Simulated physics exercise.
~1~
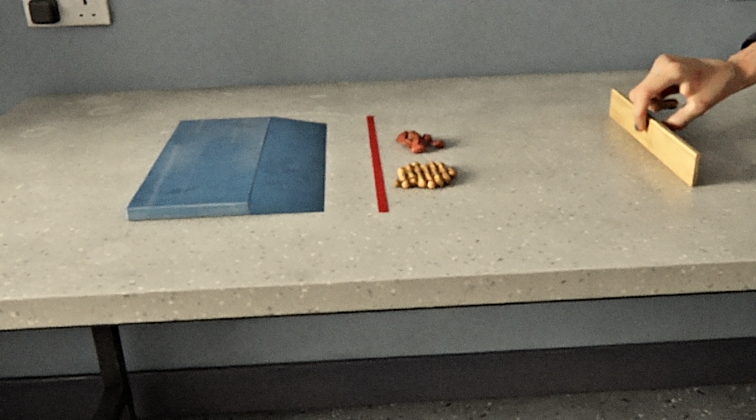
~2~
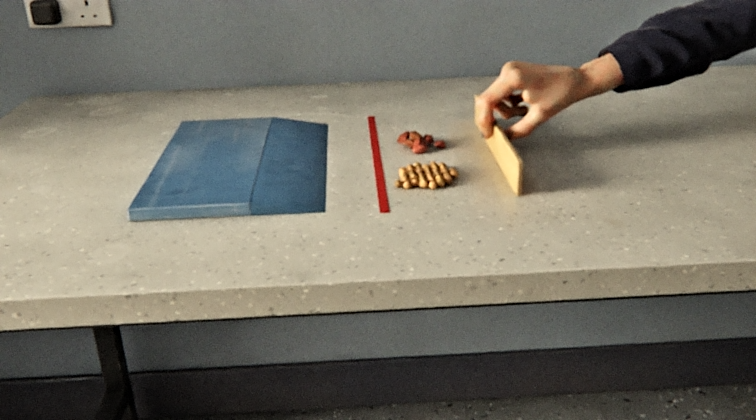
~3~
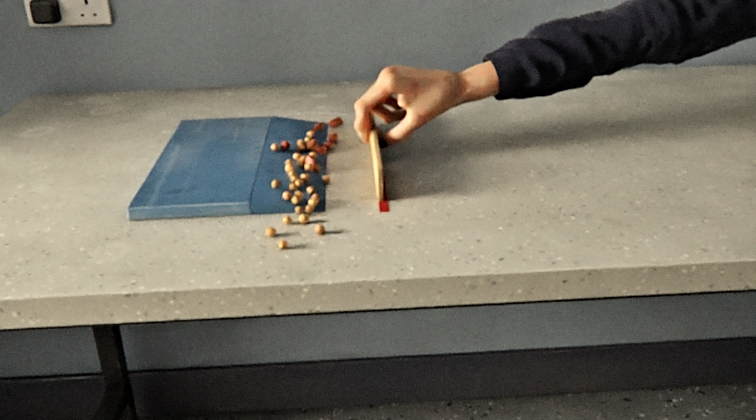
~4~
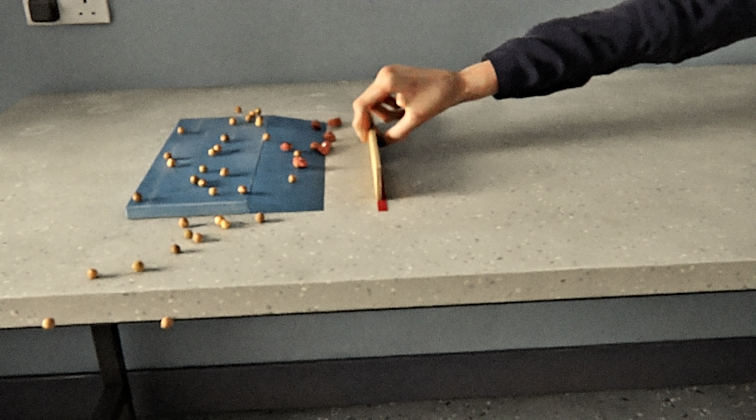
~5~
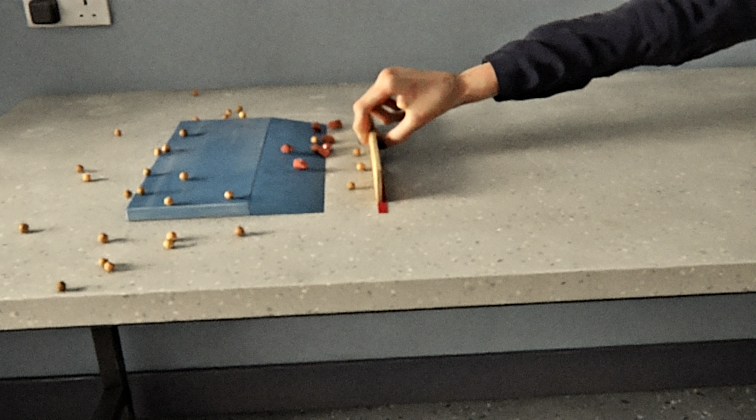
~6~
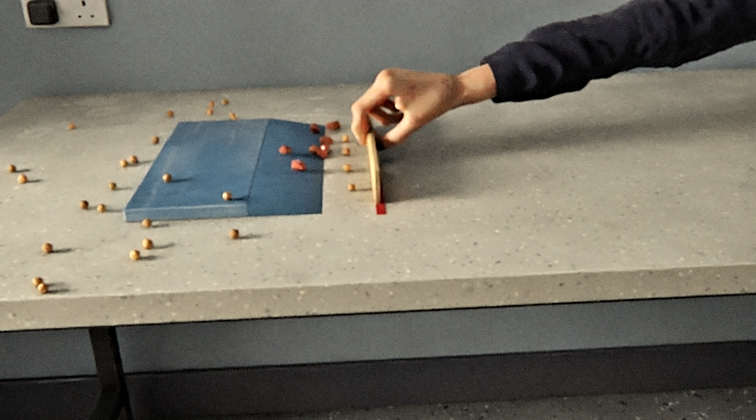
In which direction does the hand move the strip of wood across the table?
The hand moves the strip of wood to the left, toward the blue ramp, until it stops on the red tape.
